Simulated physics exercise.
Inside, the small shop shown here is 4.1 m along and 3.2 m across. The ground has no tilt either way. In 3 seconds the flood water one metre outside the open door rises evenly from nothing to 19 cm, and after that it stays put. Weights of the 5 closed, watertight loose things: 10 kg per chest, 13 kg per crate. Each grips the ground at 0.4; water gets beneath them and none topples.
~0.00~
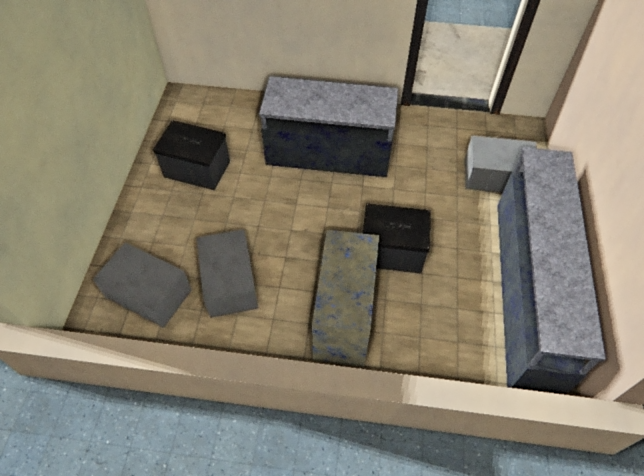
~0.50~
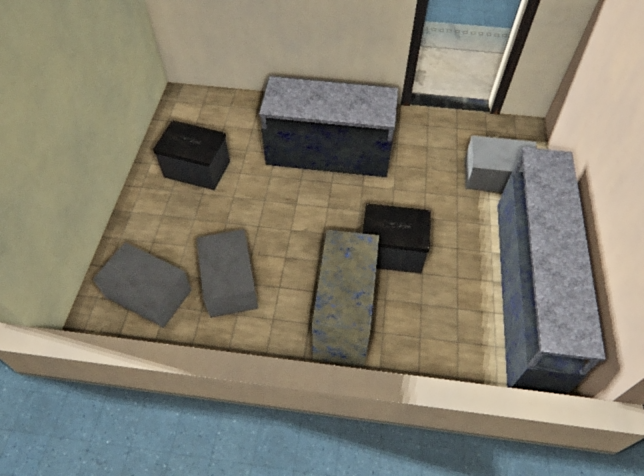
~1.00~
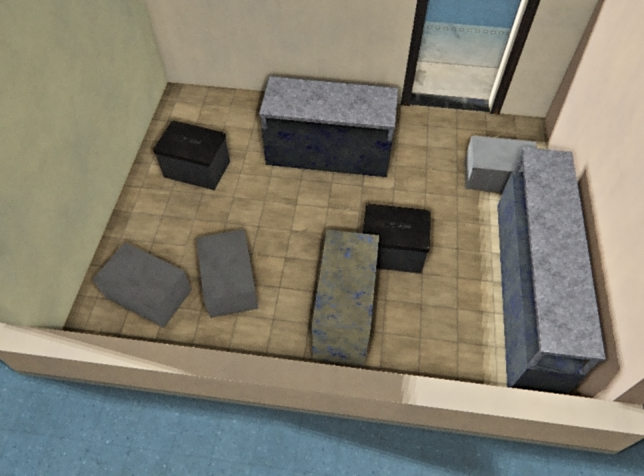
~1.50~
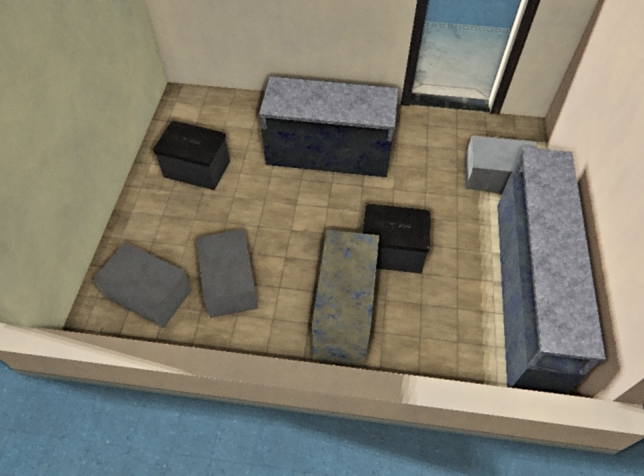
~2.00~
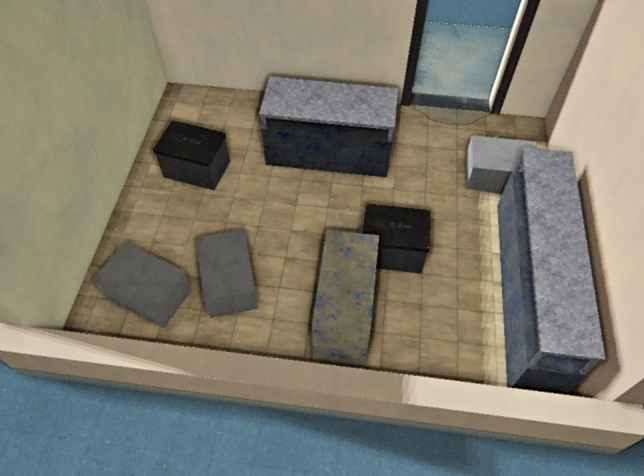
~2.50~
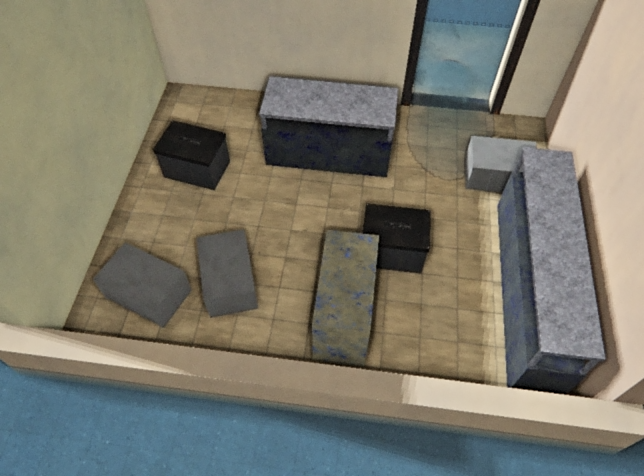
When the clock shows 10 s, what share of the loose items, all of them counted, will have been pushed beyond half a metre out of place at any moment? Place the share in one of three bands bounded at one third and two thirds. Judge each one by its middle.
One third up to two thirds.
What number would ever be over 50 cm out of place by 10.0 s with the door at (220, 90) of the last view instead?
The count would be 3.
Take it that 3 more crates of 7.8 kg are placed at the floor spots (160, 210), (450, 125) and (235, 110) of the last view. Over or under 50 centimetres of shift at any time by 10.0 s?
In the same order as the question: Not as far, farther, not as far.
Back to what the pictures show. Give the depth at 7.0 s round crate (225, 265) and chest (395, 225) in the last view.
First about 3 cm, second about 12 cm.
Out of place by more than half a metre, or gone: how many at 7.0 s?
I count 1.
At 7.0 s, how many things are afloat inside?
The count is 1.
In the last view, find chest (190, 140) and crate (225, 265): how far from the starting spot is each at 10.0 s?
They sit 5 cm and 30 cm away, in the order given.
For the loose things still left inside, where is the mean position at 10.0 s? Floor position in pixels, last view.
I'd put it around (276, 272).
After 3.5 s 0 of 5 are over 50 cm from their spots; 0 afloat.
After 4.5 s 0 of 5 are over 50 cm from their spots; 0 afloat.
After 7.0 s 1 of 5 are over 50 cm from their spots; 1 afloat.
After 10.0 s 2 of 5 are over 50 cm from their spots, and 2 have been at some point; 4 afloat.
